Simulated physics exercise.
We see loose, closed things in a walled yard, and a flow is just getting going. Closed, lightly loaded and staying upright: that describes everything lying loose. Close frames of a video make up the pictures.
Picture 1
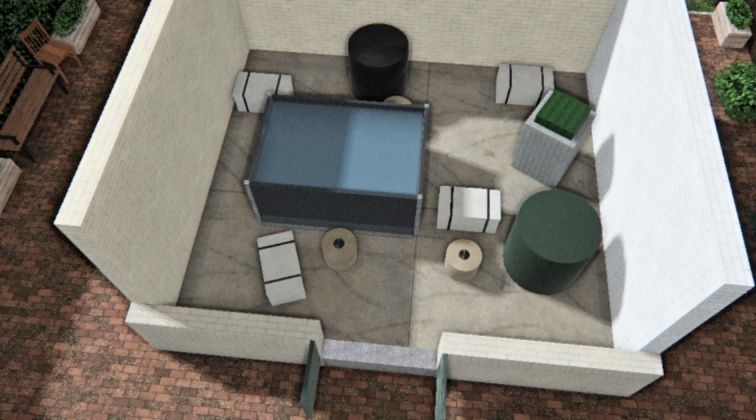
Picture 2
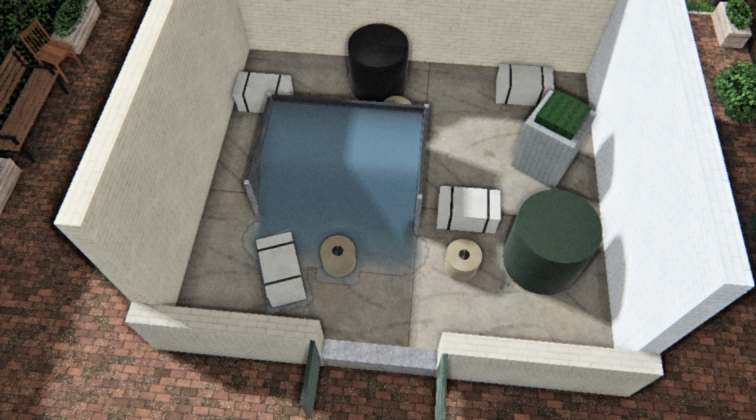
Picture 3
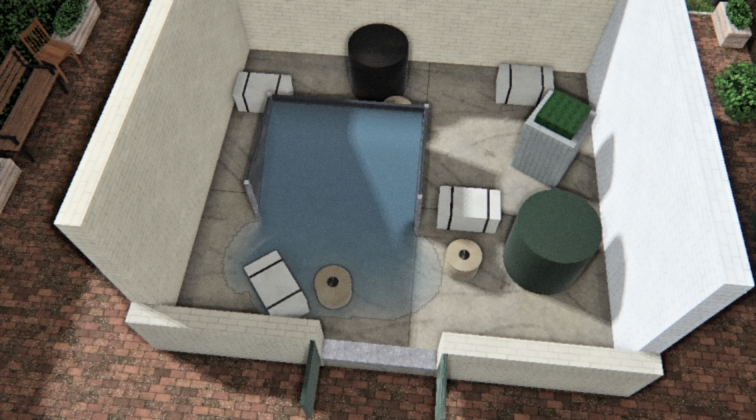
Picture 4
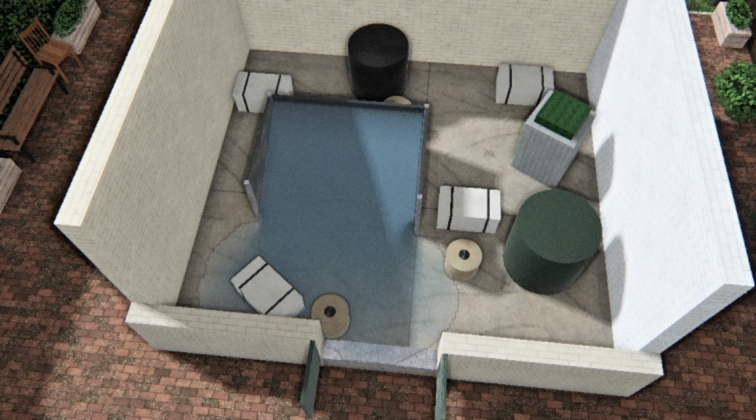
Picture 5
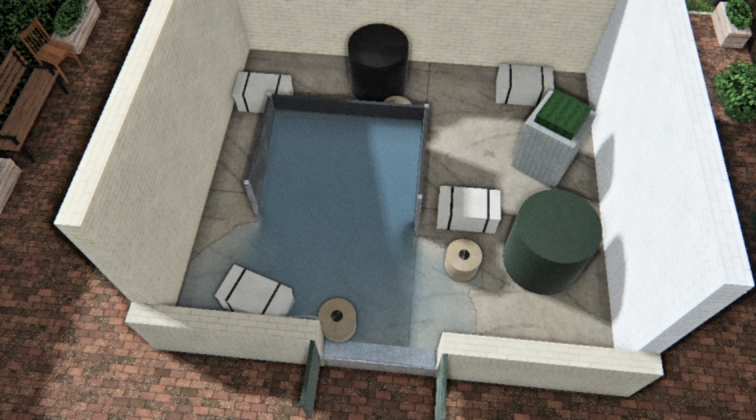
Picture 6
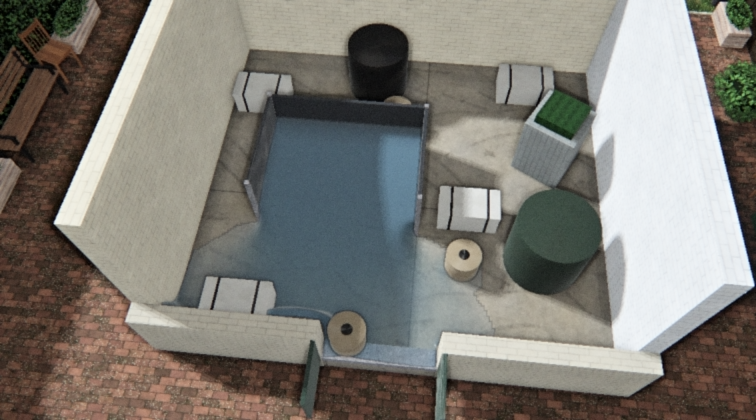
Water spreads from a tank across a walled yard, pushing a white trunk and round tub frontward.
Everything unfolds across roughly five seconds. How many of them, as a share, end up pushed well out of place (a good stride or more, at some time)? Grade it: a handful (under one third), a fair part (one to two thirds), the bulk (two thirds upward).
A fair part.
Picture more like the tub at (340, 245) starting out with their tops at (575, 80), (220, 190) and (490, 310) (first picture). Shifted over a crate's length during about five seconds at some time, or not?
First remains in place, second driven off, third driven off.
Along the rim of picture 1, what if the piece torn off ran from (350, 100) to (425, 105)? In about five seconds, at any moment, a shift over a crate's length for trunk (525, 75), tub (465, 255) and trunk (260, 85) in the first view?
Here is how they go, in order: Dislodged that far, fails to go that far, and dislodged that far.
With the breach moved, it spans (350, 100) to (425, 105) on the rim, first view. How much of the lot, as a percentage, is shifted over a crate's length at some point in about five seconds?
I'd put it at about 40 percent.
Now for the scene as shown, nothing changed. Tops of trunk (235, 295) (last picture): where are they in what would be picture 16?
Estimated position: Roughly (235, 181).
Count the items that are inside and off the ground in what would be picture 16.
Result - 1.
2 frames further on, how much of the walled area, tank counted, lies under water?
I'd put it at around 35 in a hundred.
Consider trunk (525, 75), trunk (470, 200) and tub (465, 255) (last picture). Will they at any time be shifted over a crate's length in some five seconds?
Item one stayed under the mark, item two stayed under the mark, item three stayed under the mark.
A moment on, 2 of 7 are well off their spots; 1 afloat.
Next, 2 of 7 are well off their spots; 1 afloat.
Later, 3 of 7 are well off their spots; 2 afloat.
In the end, 3 of 7 are well off their spots, and 3 have been at some point; 3 afloat.
